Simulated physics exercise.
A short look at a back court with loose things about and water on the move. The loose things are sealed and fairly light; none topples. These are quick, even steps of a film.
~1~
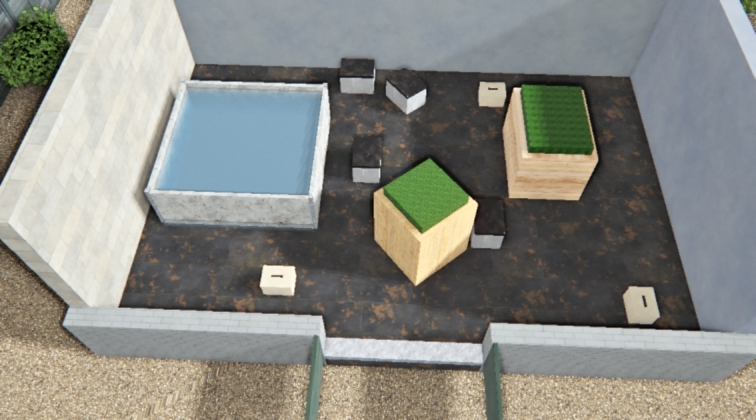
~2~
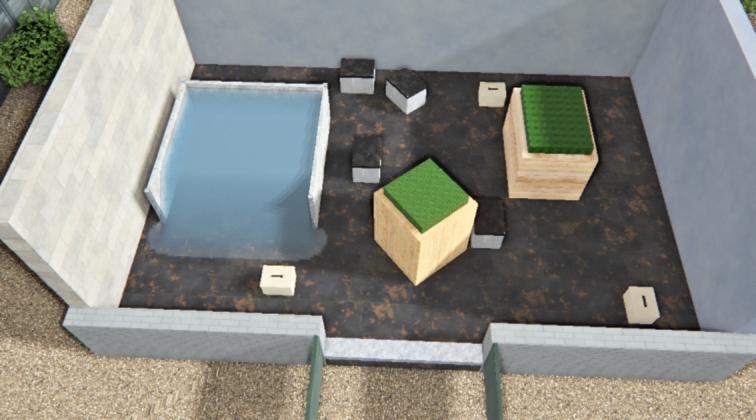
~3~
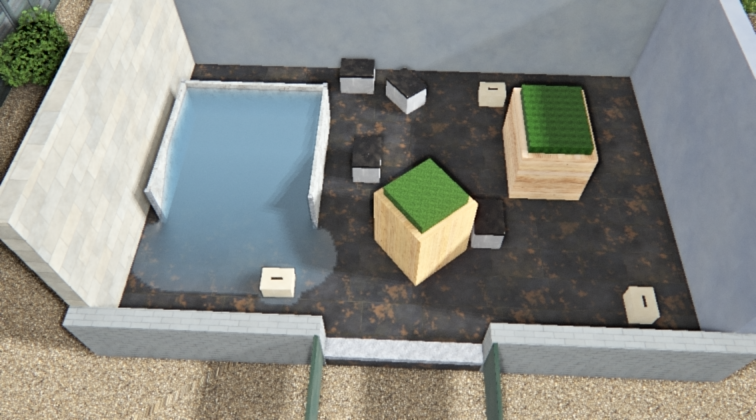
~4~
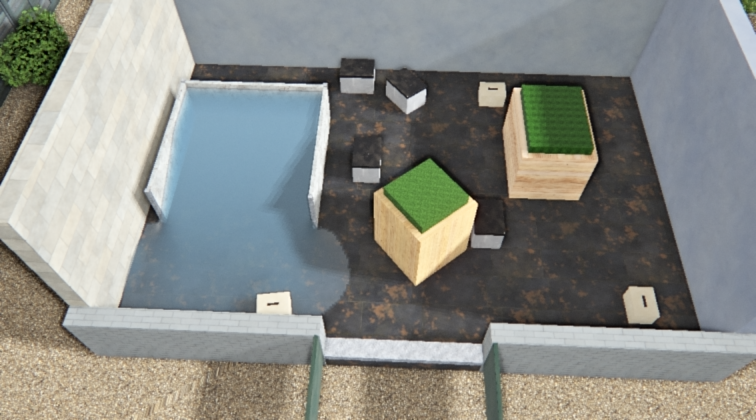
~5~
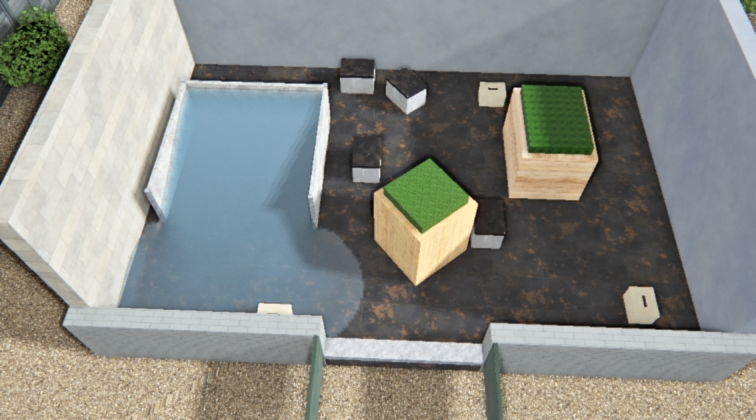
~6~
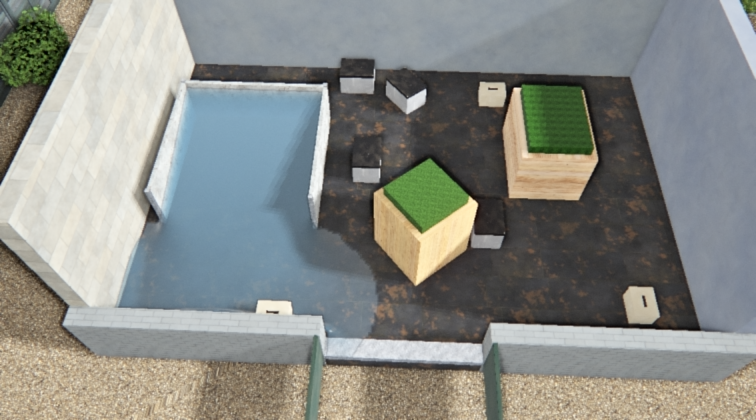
Water pouring from a walled pool as its front side vanishes, spreading over a dark courtyard and pushing a small pale box forward.
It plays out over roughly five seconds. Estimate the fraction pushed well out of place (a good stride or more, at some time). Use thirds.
Share: Less than a third.
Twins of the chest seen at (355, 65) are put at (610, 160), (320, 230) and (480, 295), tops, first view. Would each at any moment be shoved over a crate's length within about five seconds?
In that order: Less than that, moved that far, yes.
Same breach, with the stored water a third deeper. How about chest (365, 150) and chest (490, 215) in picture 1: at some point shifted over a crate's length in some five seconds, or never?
As listed: Shifted that much, short of that.
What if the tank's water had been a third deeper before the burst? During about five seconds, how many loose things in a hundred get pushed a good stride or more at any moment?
Some 60 per cent.
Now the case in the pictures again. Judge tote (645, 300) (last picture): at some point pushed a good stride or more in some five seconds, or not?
Answer: Moved that far.
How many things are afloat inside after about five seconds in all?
The number is 1.
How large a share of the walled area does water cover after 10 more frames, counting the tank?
Roughly 35 per cent.
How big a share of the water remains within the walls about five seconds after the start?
Close to 82 %.
A moment on, 1 of 7 are well off their spots; 1 afloat.
Next, 1 of 7 are well off their spots; 0 afloat.
Later, 2 of 7 are well off their spots; 1 afloat.
In the end, 2 of 7 are well off their spots, and 2 have been at some point; 1 afloat.
